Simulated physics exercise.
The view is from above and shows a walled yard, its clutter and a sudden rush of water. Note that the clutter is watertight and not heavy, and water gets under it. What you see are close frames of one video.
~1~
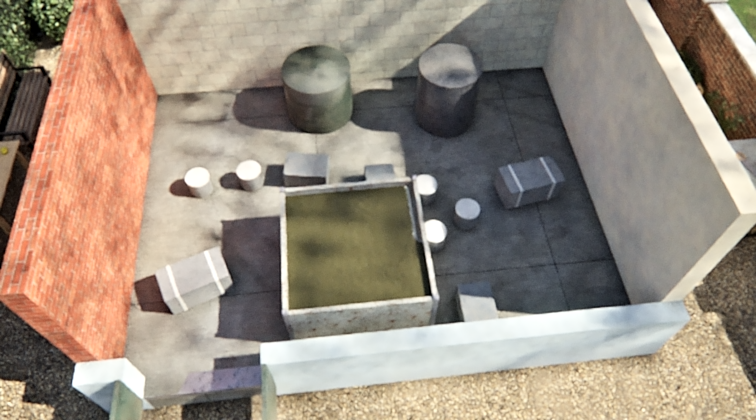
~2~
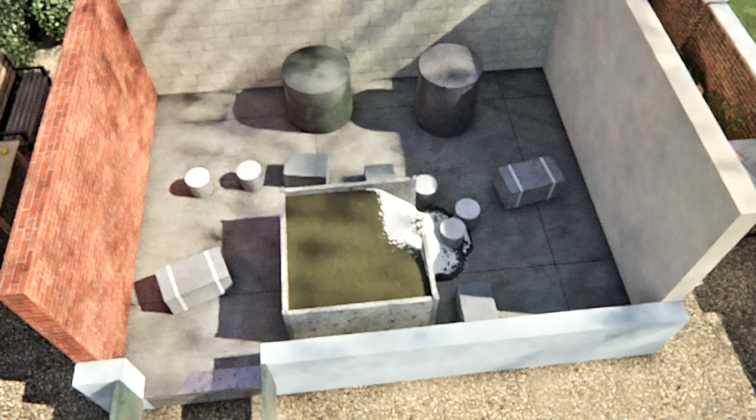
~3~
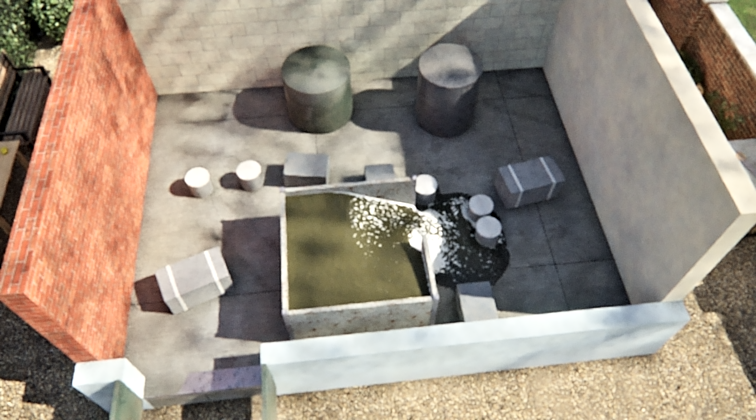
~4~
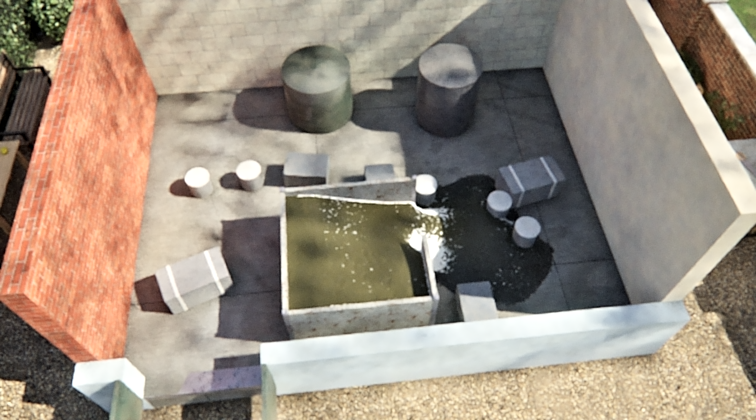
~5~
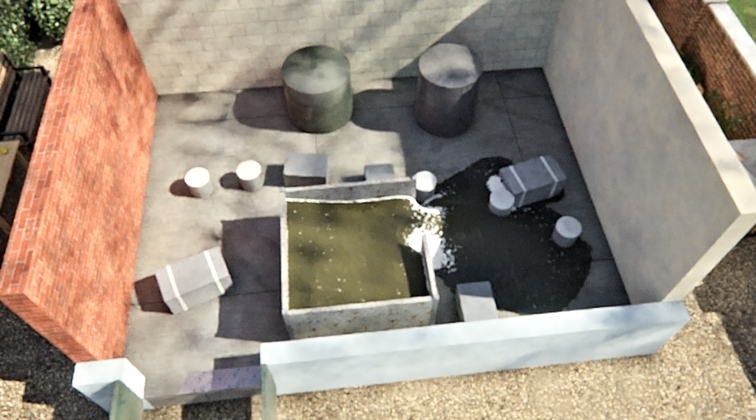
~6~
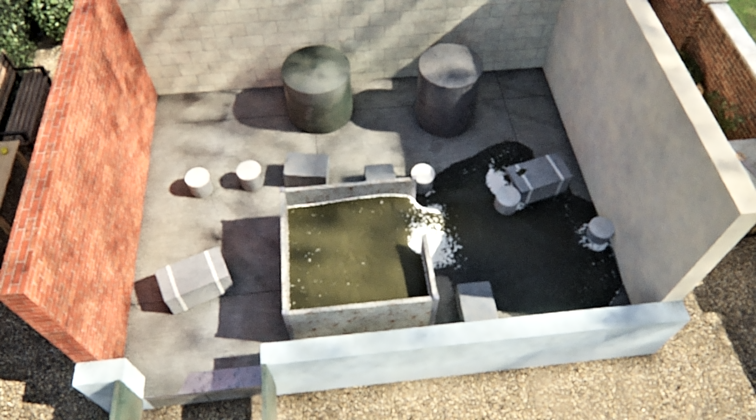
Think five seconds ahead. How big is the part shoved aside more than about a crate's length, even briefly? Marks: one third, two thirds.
The share moved far is a third up to two thirds.
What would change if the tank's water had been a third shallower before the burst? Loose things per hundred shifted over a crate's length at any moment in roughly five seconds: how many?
Share moved that far: Approx. 40 %.
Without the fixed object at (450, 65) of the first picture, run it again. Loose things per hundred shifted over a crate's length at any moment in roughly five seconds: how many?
40 %.
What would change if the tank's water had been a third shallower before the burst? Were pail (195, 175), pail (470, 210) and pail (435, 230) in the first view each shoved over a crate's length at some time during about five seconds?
Well, one by one: Not carried that far, carried that far, carried that far.
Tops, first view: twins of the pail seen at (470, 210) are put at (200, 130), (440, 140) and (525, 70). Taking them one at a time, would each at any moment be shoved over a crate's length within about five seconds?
The first sits tight, the second sits tight, the third travels far.
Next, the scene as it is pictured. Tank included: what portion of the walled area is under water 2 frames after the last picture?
My answer would be close to 35 per cent.
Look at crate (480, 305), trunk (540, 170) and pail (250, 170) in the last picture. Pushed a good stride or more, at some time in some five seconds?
Tally in given order: The full distance / the full distance / less than that.
A moment on, 2 of 10 are well off their spots; 2 afloat.
Next, 3 of 10 are well off their spots; 2 afloat.
Later, 4 of 10 are well off their spots; 4 afloat.
In the end, 4 of 10 are well off their spots, and 4 have been at some point; 4 afloat.
